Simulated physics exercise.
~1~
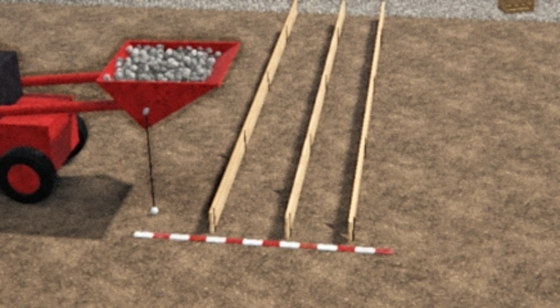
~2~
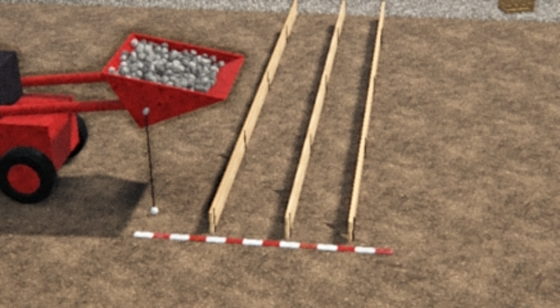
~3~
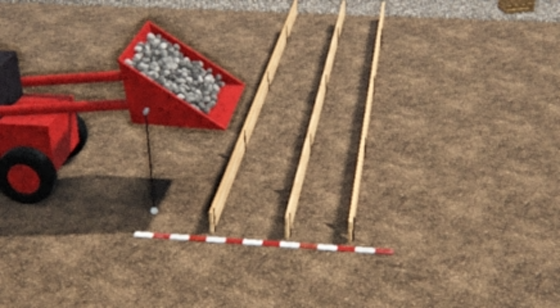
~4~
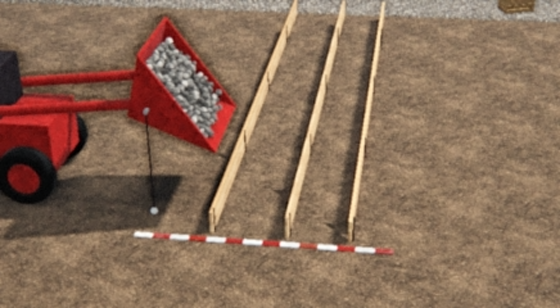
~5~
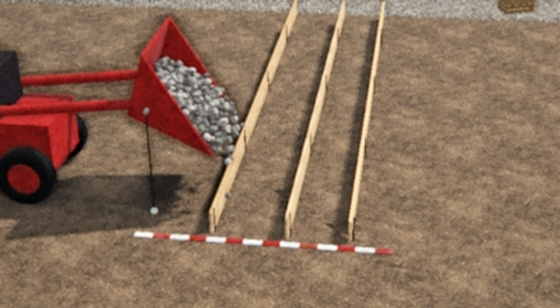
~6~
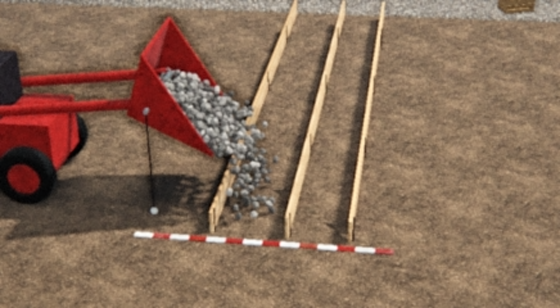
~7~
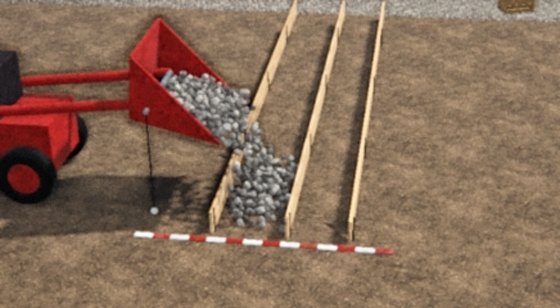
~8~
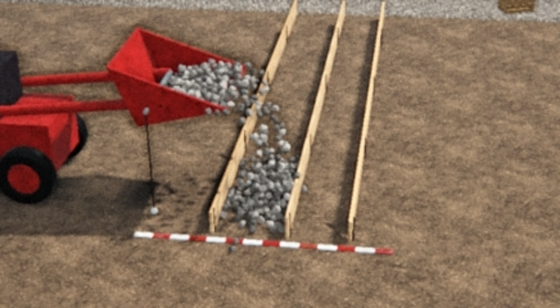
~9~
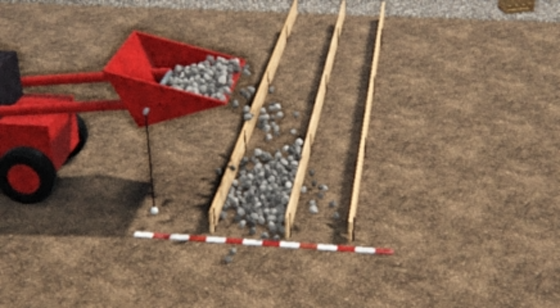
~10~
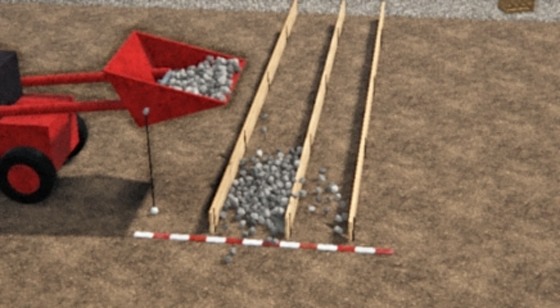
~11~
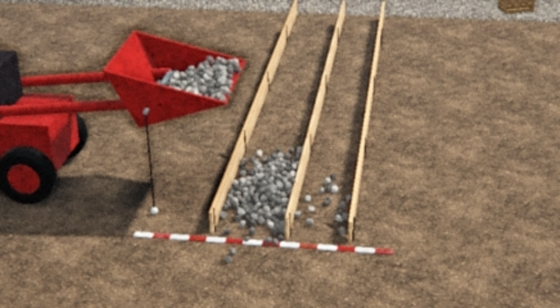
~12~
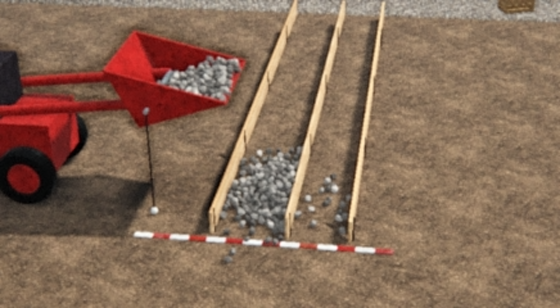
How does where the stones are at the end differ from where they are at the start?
At the start all the stones sit in the red bucket. At the end many of them lie on the ground to the right, mostly between the left and middle boards, while the rest are still in the bucket.
